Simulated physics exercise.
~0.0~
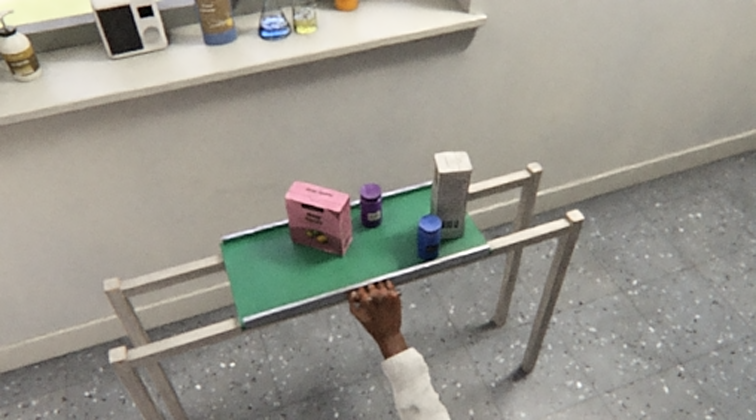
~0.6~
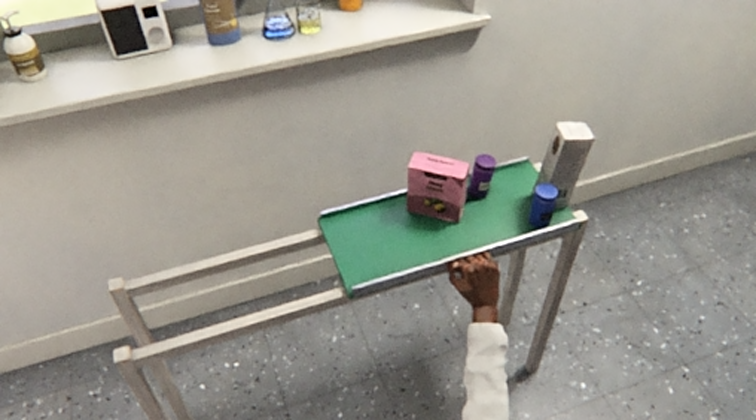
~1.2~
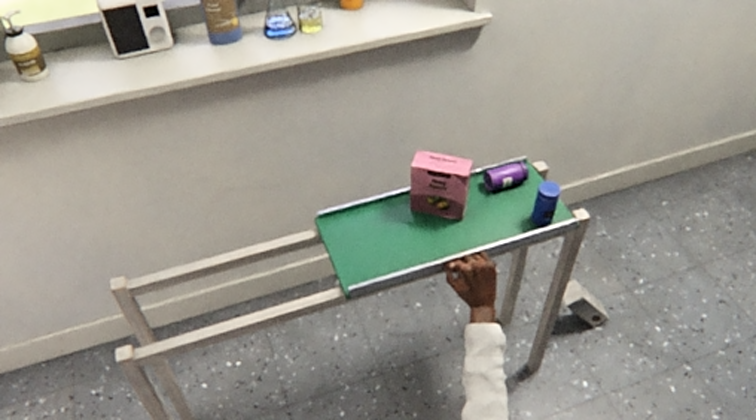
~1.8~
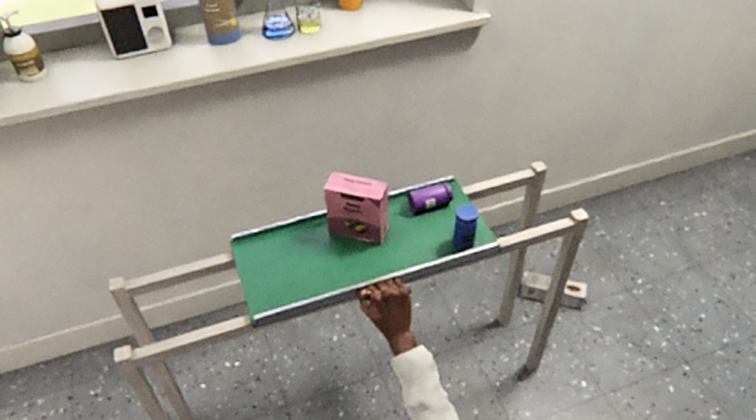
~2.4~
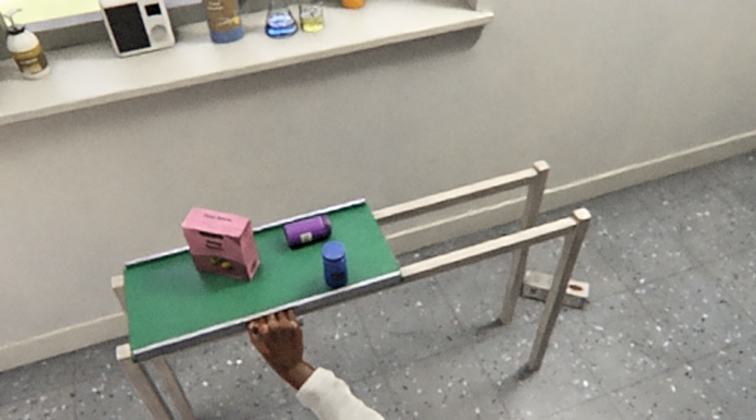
A hand sliding a green tray right, the white carton falling off and purple shaker tipping, then pushing the tray far left.
